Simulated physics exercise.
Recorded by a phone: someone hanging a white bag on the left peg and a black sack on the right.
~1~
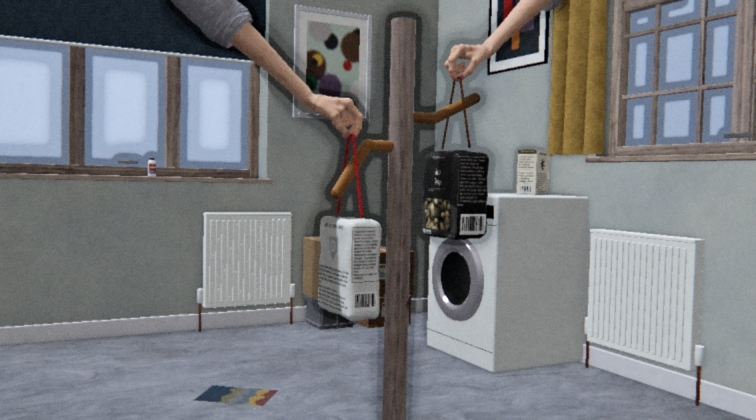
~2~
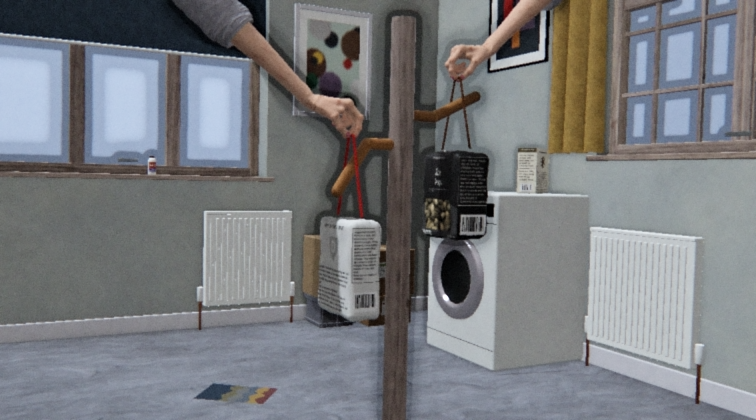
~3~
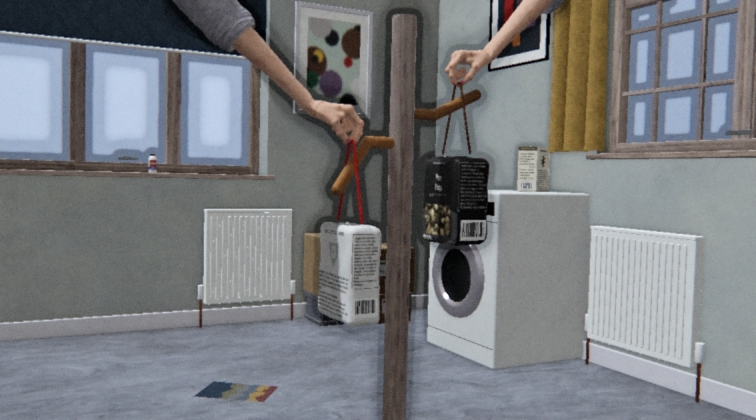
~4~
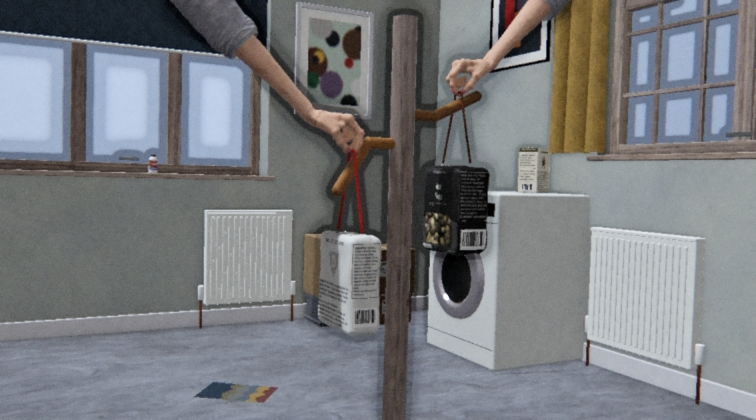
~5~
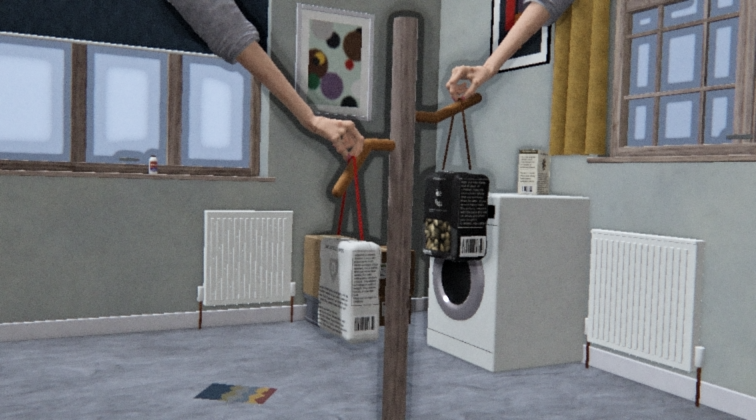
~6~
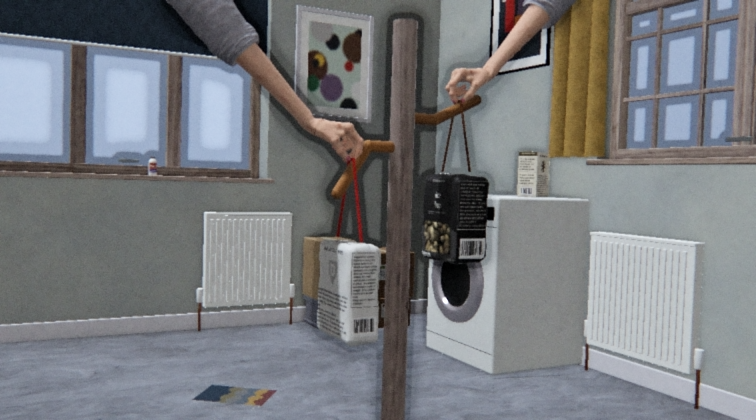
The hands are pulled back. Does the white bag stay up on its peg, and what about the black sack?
In the end the white bag comes off. The black sack remains hung.
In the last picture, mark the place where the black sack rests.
Near (417, 232).
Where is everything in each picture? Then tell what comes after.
In the first picture, white bag (348, 266); black sack (454, 195); left peg tip (337, 193); right peg tip (475, 99).
In the second picture, white bag (348, 267); black sack (454, 195).
In the third picture, white bag (349, 272); black sack (454, 200).
In the fourth picture, white bag (349, 281); black sack (455, 209).
In the fifth picture, white bag (348, 288); black sack (455, 216).
In the sixth picture, white bag (348, 290); black sack (454, 218); left peg tip (337, 194), sloping steeply down; right peg tip (476, 100), pointing up.
Then, 0.26 s on from there, white bag falling near (345, 366); black sack still up near (443, 226).
Then, 0.54 s on from there, white bag on the floor; black sack still up near (414, 231).
Then, 1.10 s on from there, white bag on the floor; black sack still up near (426, 232).
In the end, white bag on the floor; black sack still up near (417, 233). The white bag slips off its peg and the black sack holds on.
